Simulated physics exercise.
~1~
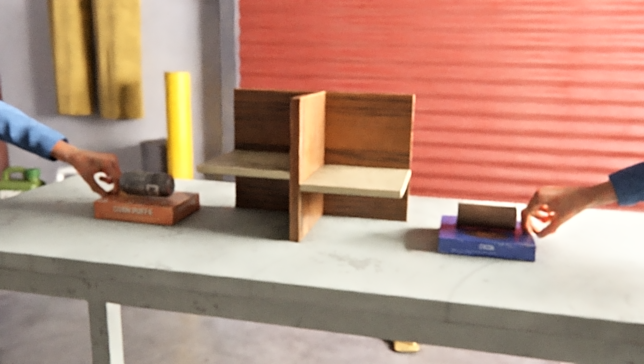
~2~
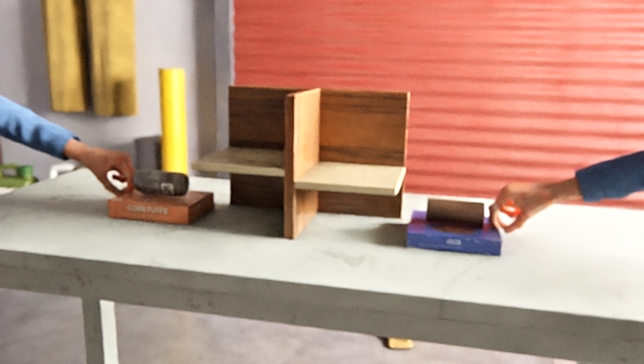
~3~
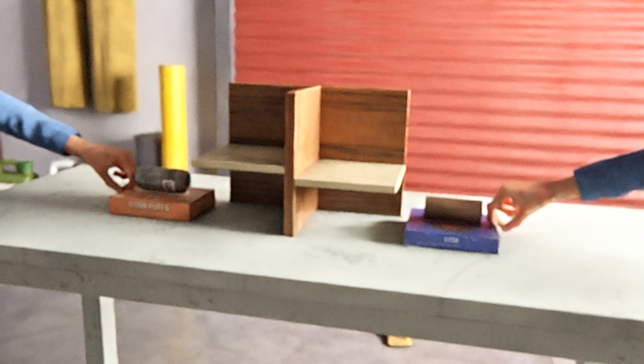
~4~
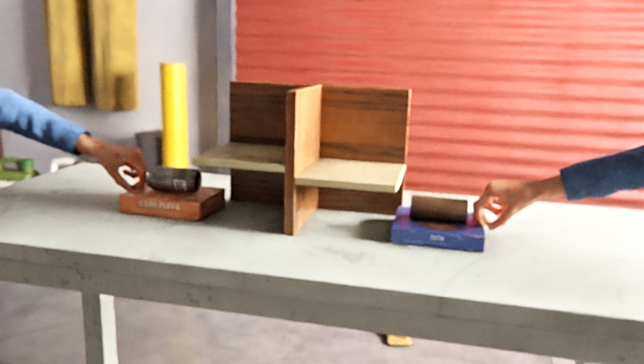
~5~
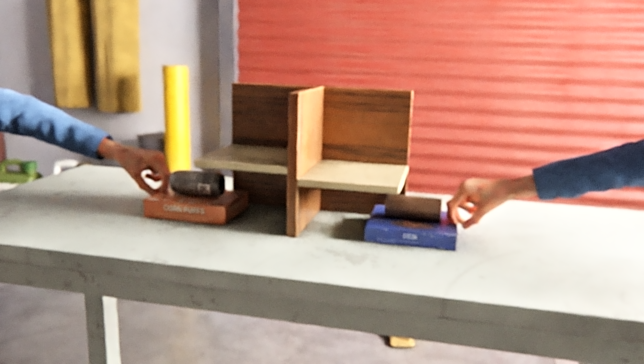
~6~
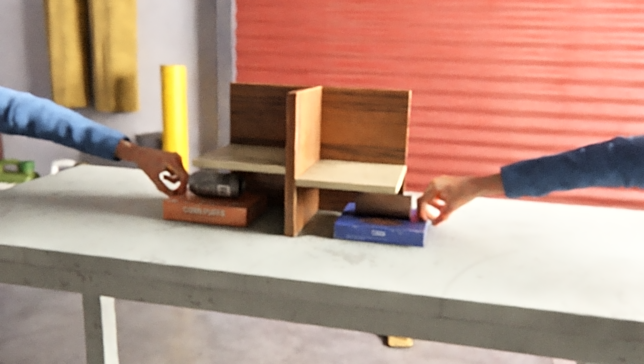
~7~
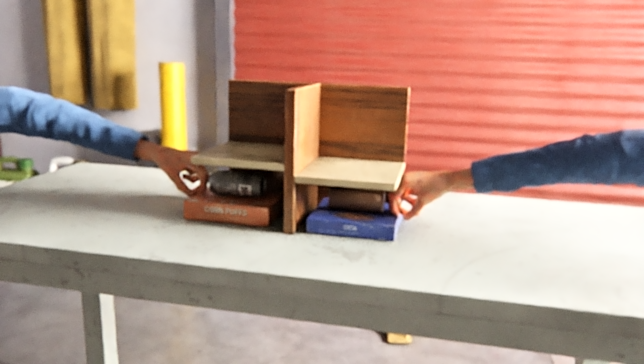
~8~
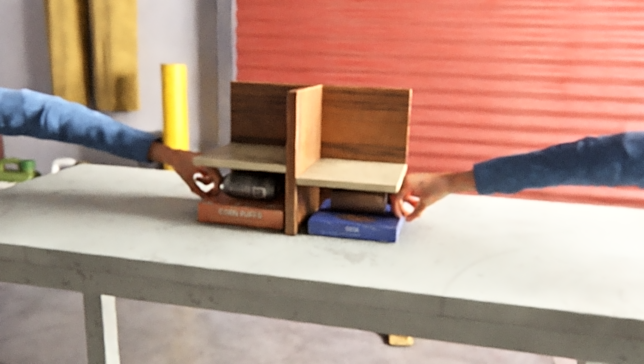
Two hands slide a loaded orange packet and blue packet inward beneath a wooden rack's shelves.
